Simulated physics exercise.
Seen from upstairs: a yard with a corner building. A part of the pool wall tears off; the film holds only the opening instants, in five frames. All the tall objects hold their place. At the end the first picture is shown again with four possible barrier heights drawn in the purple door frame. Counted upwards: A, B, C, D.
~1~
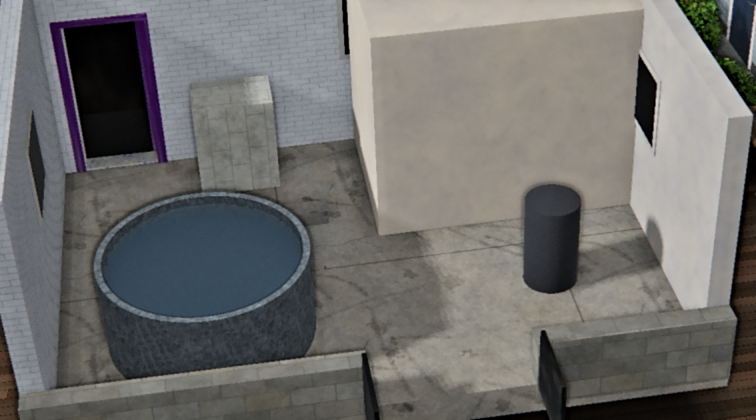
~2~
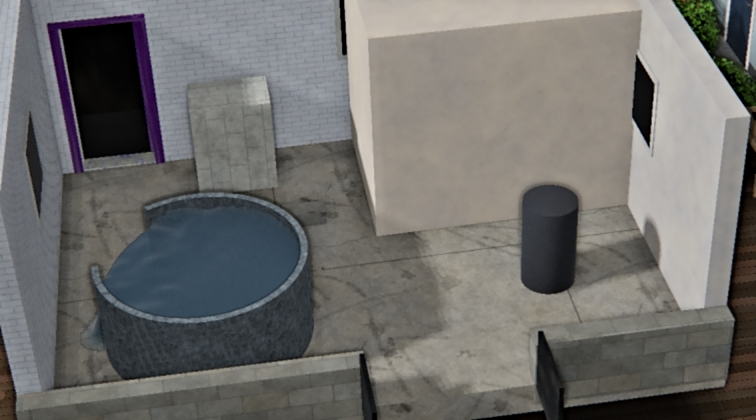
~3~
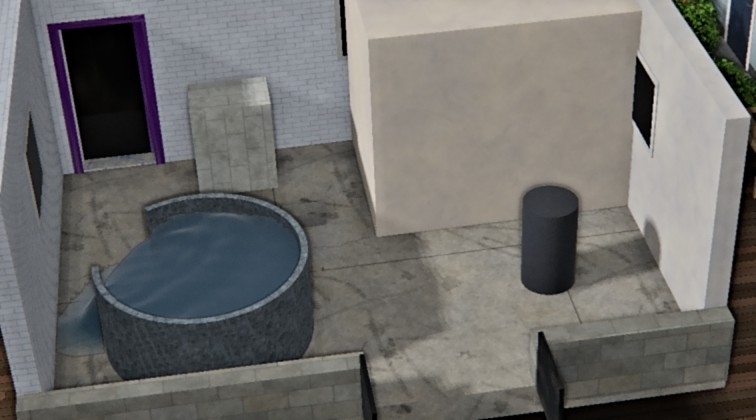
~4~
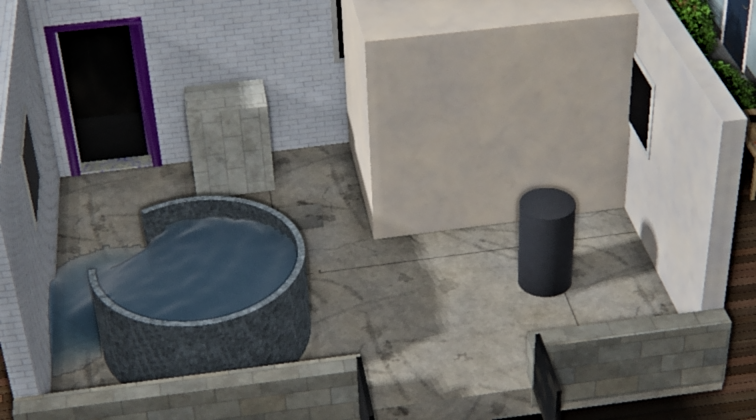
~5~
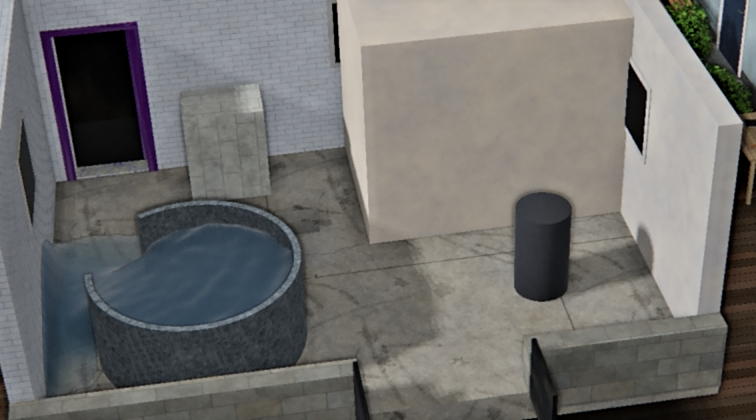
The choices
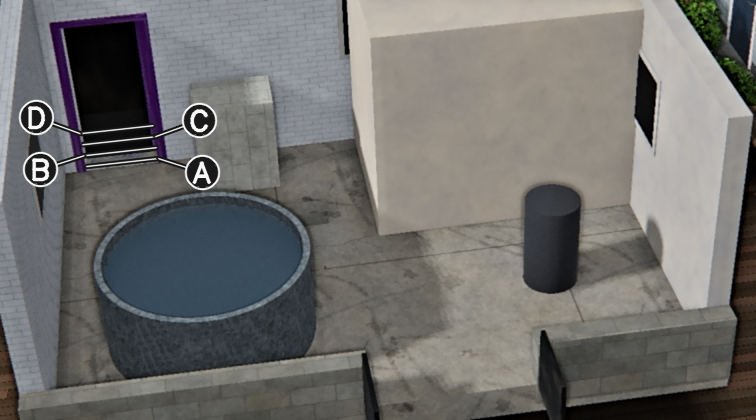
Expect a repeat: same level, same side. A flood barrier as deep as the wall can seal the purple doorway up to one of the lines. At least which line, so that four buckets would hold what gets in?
I would pick height D.
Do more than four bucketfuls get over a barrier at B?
Yes, it does.
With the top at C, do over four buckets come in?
Yes.
In white, A at (122, 162); B at (120, 151); C at (118, 140); D at (116, 129); from the bottom up A, B, C, D.
For height A, dozens of bucketfuls pour in.
For height B, dozens of bucketfuls pour in.
For height C, about 12 bucketfuls get in.
For height D, a bucket or two gets in.
